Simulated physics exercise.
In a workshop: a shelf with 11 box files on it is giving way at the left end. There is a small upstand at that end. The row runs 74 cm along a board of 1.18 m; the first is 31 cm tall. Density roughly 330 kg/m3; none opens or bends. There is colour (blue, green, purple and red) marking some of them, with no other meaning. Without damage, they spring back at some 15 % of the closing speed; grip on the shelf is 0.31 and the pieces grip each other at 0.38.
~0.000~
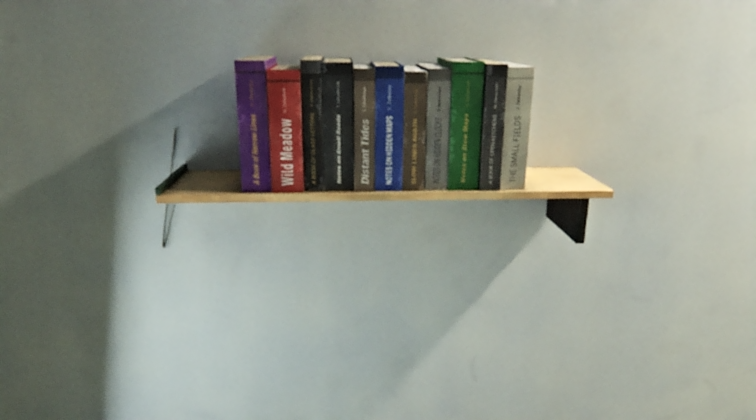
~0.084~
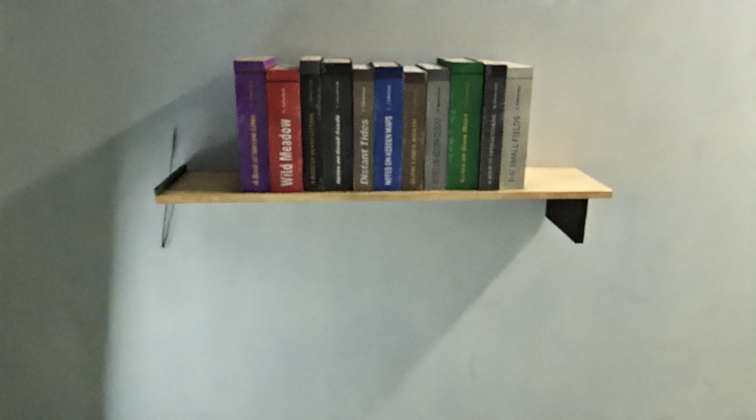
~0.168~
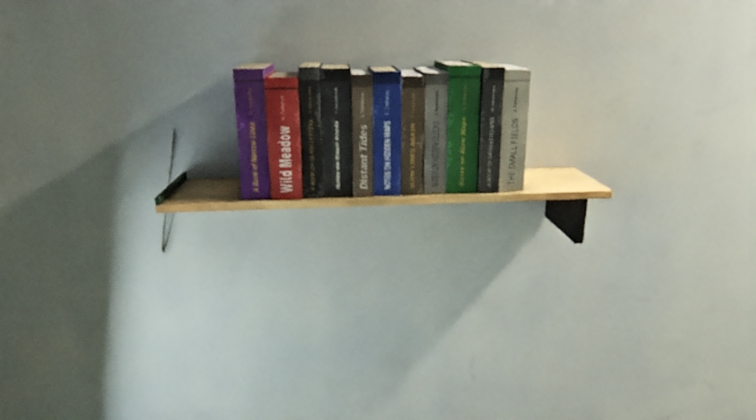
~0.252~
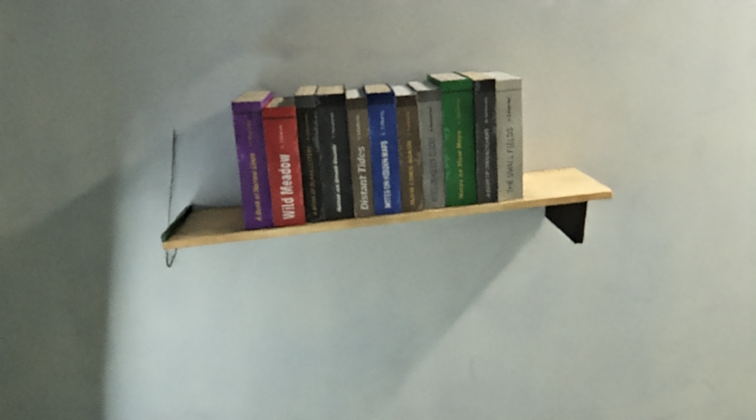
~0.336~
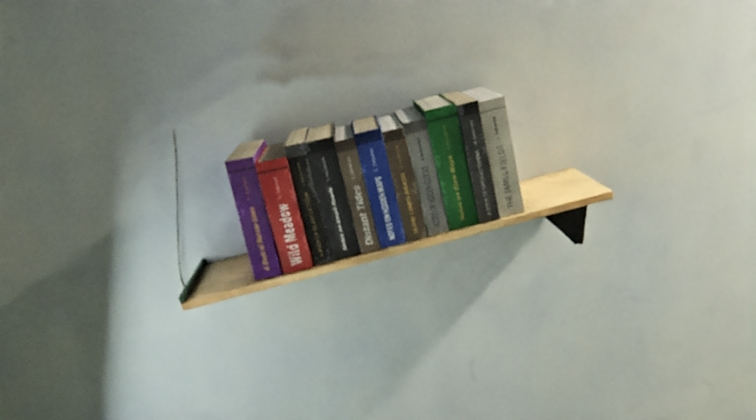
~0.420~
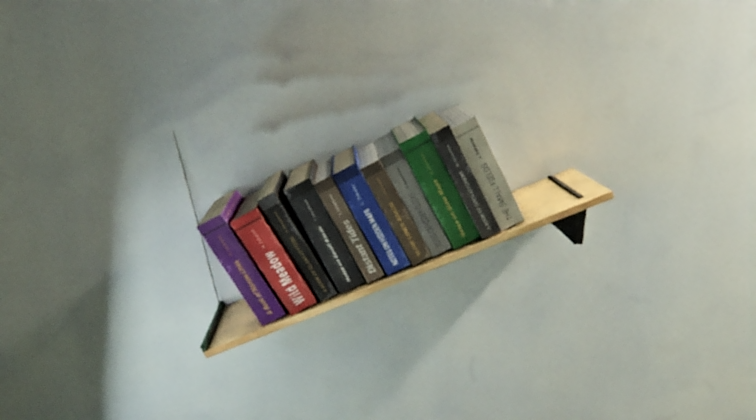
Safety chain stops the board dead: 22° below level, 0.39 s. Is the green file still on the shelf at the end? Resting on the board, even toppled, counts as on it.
No.
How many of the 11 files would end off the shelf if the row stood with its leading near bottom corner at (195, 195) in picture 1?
That would give 11.
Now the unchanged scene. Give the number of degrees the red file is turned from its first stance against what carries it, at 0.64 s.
Some 40°.
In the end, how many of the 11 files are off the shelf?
11.
Around 0.64 s, none of the 11 files off the shelf, 11 disturbed; green file tipped 41°; purple file on its side.
Around 1.10 s, 3 of the 11 files off the shelf; green file on its side; purple file on its side.
Around 2.16 s, 9 of the 11 files off the shelf; green file upside down; purple file on its side.
Finally (2.8 s), 11 of the 11 files off the shelf; green file on its side; purple file on its side; red file on its side.
